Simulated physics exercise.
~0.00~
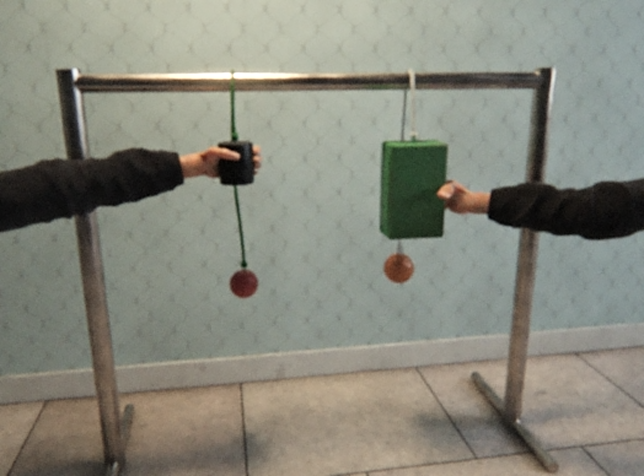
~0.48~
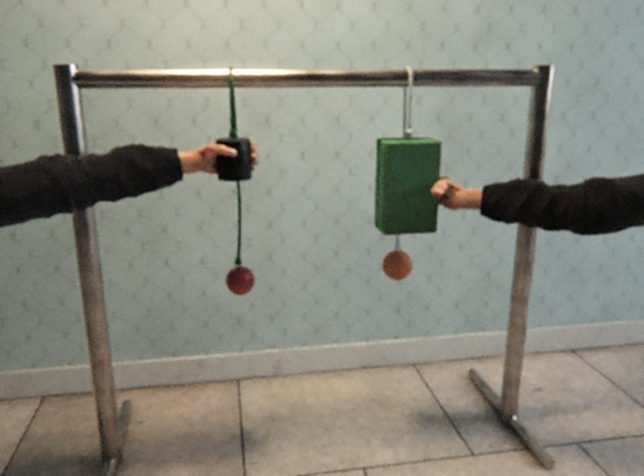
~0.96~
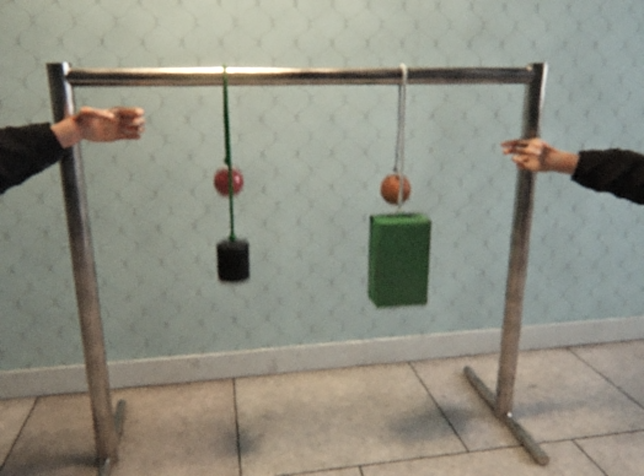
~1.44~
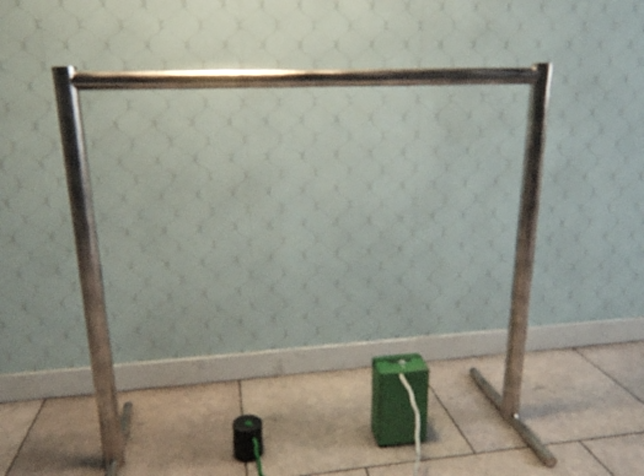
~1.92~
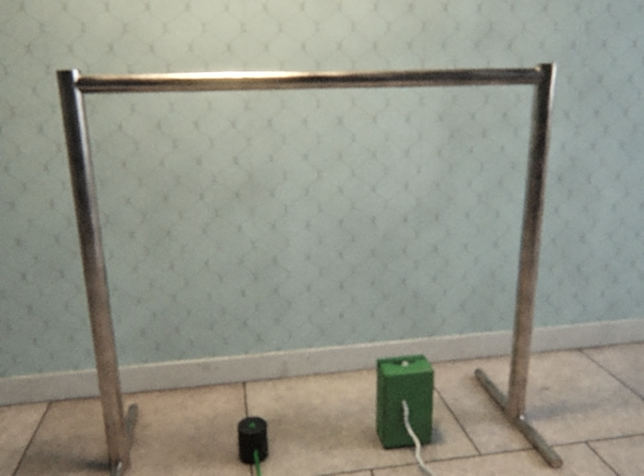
In front of a pale patterned wall, two hands held a small black cylinder and a green box on cords over a metal rail, then let go. Both objects dropped as the balls rose, and they ended on the tiled floor with their cords.
